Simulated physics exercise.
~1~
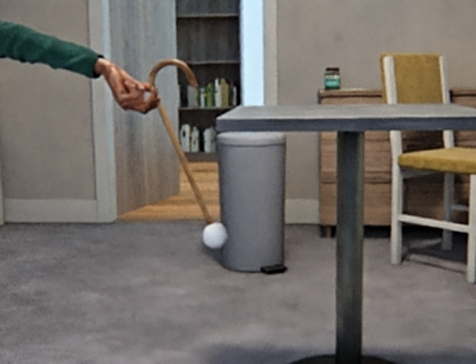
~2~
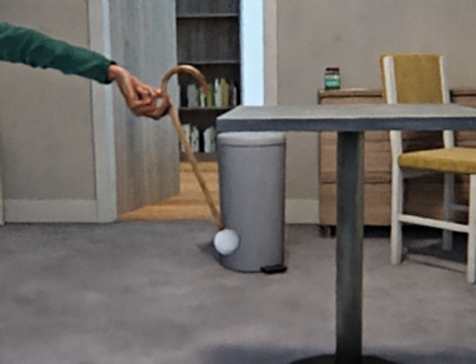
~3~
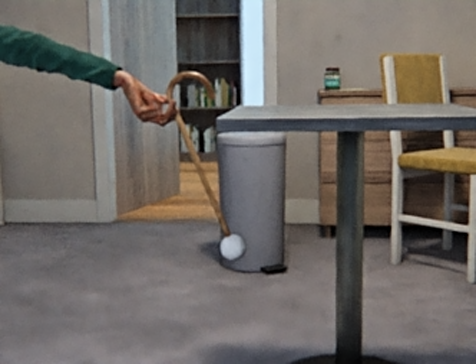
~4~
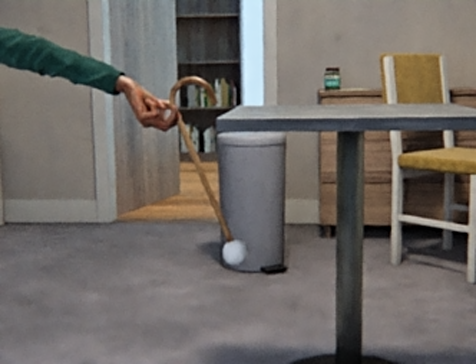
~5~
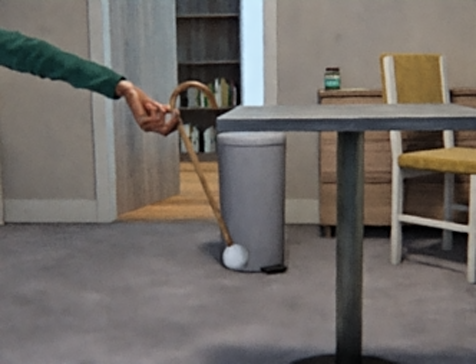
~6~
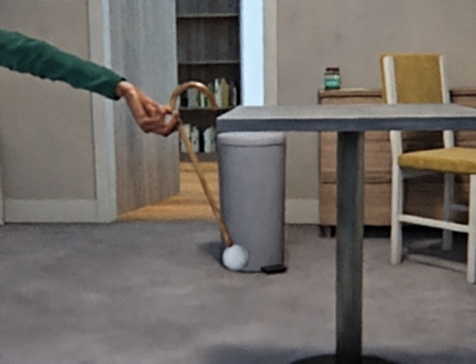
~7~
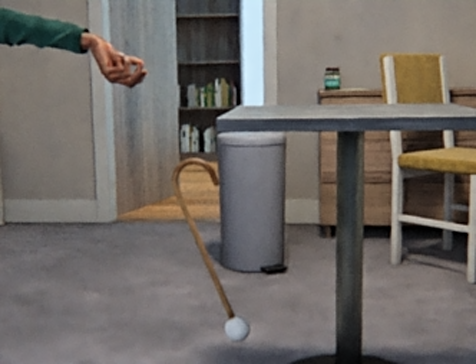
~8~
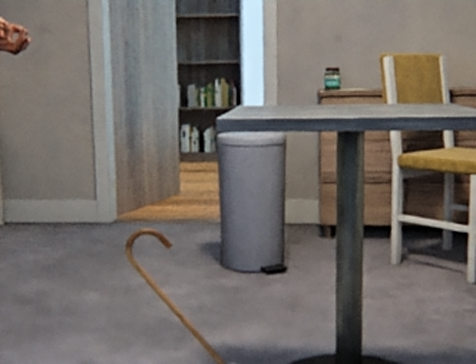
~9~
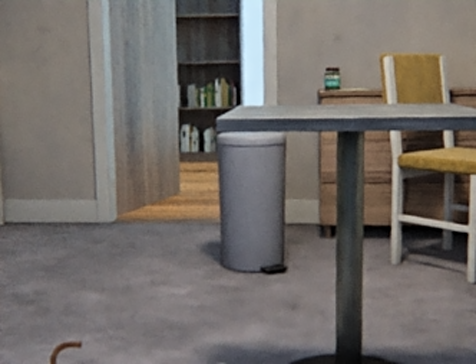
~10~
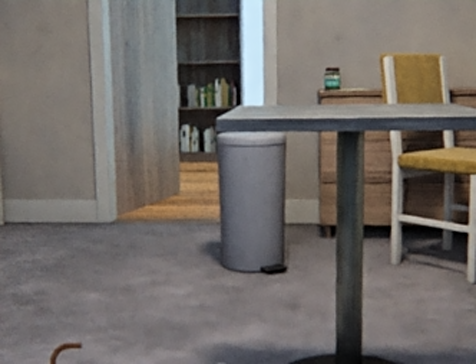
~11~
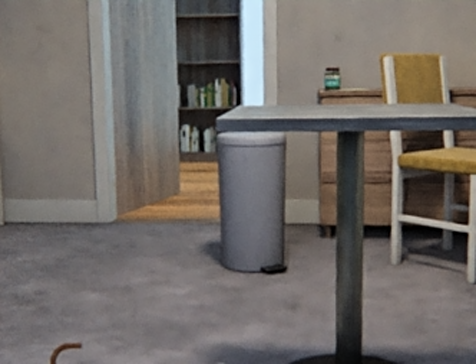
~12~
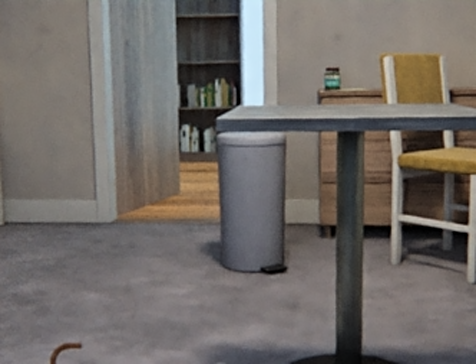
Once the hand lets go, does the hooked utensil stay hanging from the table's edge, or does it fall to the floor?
It falls to the floor. It drops away from the table's edge as the hand draws back, and only its curved end shows at the lower left.
